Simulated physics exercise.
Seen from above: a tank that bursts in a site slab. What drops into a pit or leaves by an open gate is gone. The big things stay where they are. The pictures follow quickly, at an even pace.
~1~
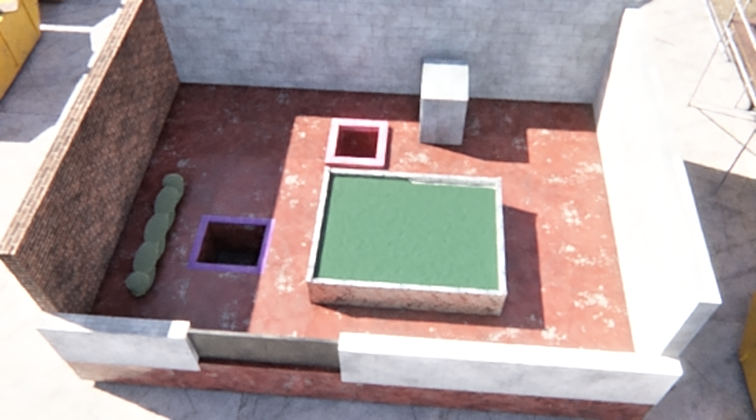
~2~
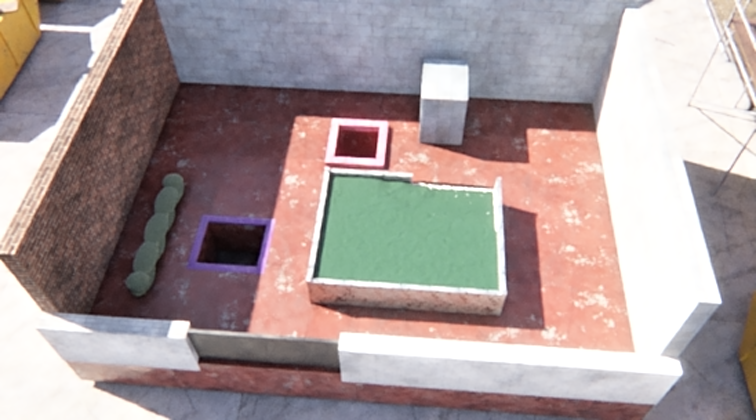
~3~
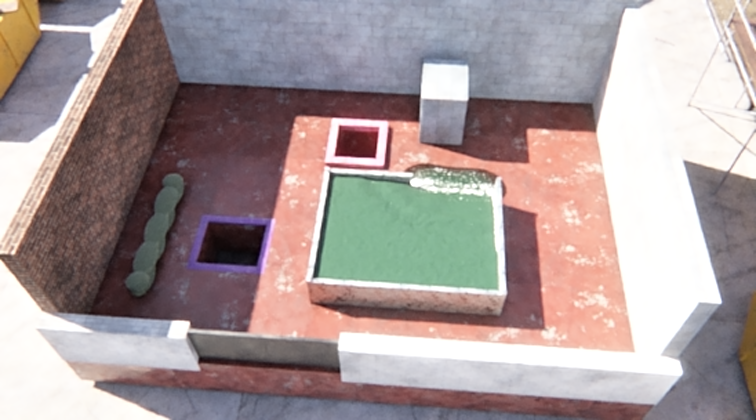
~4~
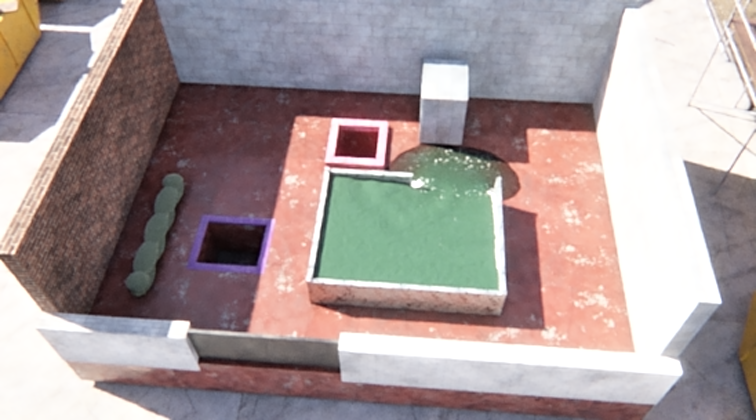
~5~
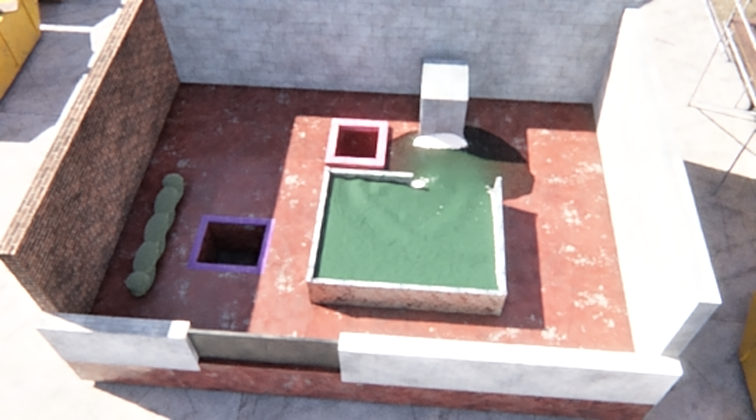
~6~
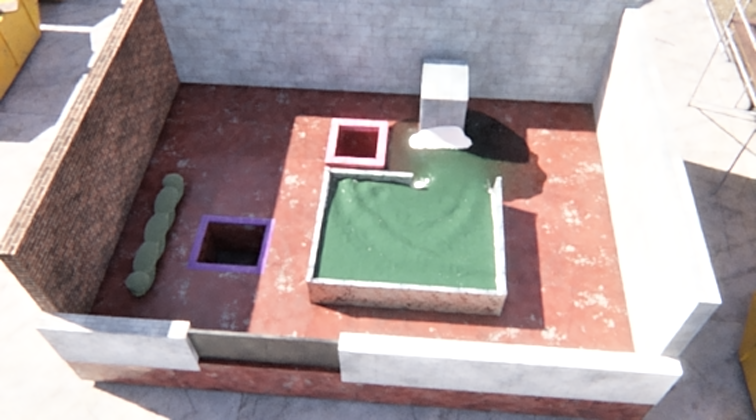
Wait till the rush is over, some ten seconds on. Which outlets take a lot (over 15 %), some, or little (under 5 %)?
In the end: The gate takes under 5 %; the purple pit takes under 5 %; the pink pit takes from 5 to 15 %.
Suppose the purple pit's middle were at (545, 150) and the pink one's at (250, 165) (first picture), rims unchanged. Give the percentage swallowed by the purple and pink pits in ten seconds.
Parts in a hundred: Purple 35, pink 0.
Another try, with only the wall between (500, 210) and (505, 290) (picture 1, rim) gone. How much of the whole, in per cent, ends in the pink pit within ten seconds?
In per cent: Pink 0.
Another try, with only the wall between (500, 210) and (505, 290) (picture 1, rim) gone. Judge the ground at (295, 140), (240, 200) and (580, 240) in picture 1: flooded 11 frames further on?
In that order: Dry, no water, awash.
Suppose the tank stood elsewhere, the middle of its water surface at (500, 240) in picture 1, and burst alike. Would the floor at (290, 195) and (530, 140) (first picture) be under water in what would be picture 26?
In turn: Clear, flooded.
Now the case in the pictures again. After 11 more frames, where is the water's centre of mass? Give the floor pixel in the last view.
Around (438, 204).
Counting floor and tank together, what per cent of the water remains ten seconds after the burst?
Close to 92 %.
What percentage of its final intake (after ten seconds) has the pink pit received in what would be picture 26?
Close to 60 %.
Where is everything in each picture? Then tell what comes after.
The first frame shows the water tank at (409, 230) is whole and still.
In the second frame, water pours out on the water tank's far side and has run to a hidden place.
In the third frame, the front is at (496, 180), out from the gap on the water tank's far side.
In the fourth frame, water pours out on the water tank's far side and has run to (426, 147).
In the fifth frame, the front is at (474, 131), out from the gap on the water tank's far side.
In the sixth frame, water pours out on the water tank's far side and has run to (470, 114).
A moment on, water covers 20 % of the floor; the gate 0 %, the purple pit 0 %, the pink pit 0 %.
Next, water covers 25 % of the floor; the gate 0 %, the purple pit 0 %, the pink pit 2 %.
Then, water covers 40 % of the floor; the gate 0 %, the purple pit 0 %, the pink pit 5 %.
Later, water covers 70 % of the floor; the gate 0 %, the purple pit 0 %, the pink pit 7 %.
In the end, water covers 90 % of the floor; the gate 0 %, the purple pit 1 %, the pink pit 8 %.
